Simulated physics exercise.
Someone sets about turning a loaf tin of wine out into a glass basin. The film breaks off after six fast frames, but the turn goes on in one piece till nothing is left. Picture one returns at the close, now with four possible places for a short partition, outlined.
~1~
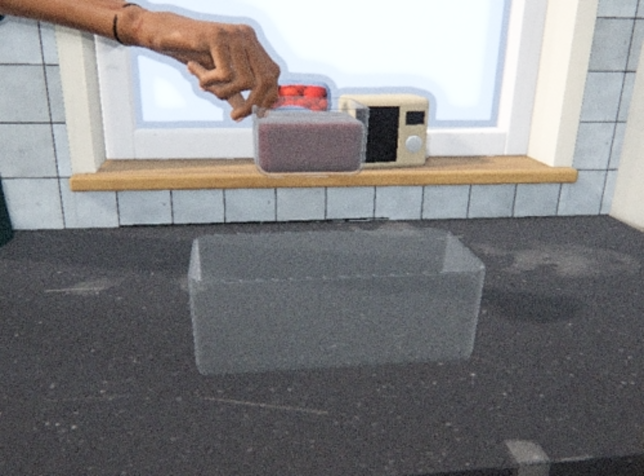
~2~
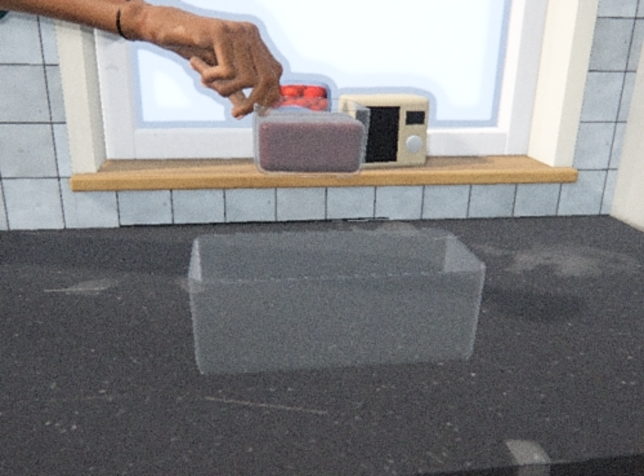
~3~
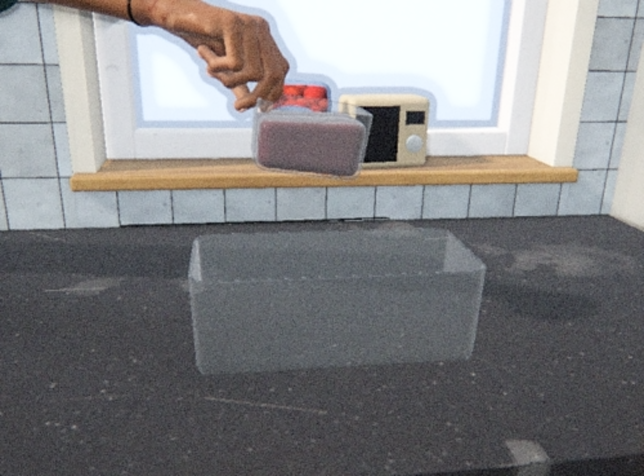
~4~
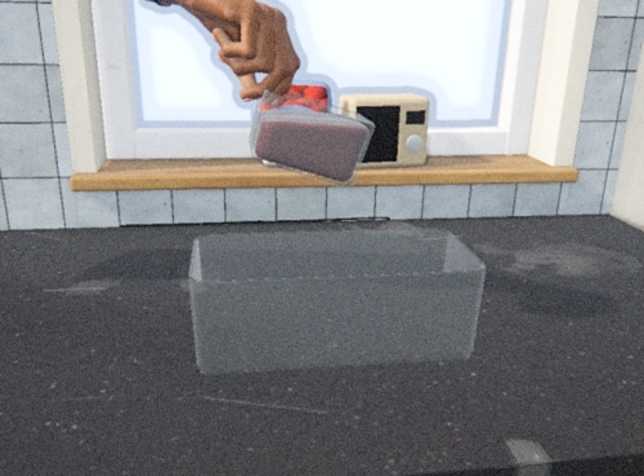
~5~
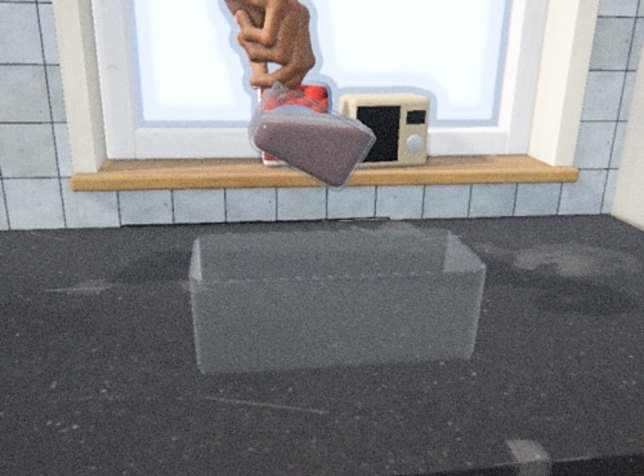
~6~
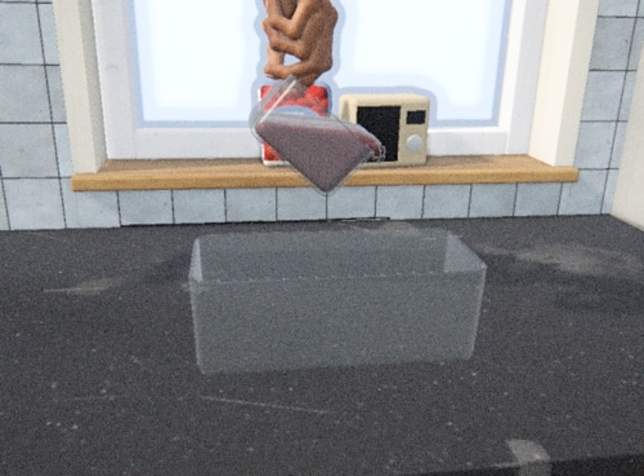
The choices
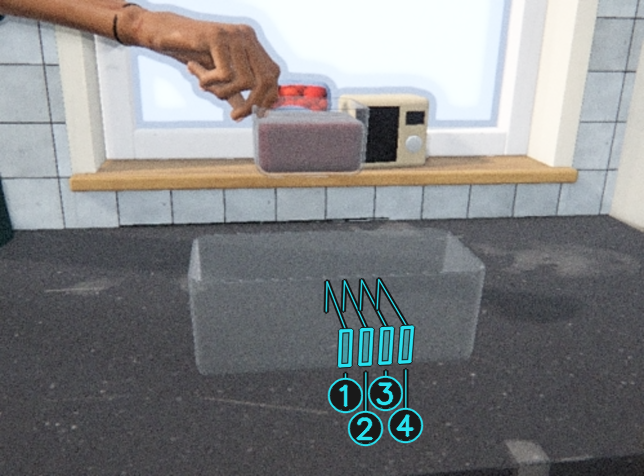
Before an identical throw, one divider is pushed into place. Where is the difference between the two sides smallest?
Best: 4.
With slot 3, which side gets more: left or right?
More ends on the right.
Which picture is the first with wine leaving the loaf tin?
Picture 5.
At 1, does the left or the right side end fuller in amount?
The right side.
In cyan, 1 at (345, 373); 2 at (365, 372); 3 at (385, 371); 4 at (405, 369).
Choosing 1, about 9 % ends left of the wall and 89 % right of it; 3 % is lost outside.
Choosing 2, about 14 % ends left of the wall and 84 % right of it.
Choosing 3, about 32 % ends left of the wall and 66 % right of it.
Choosing 4, about 50 % ends left of the wall and 48 % right of it.
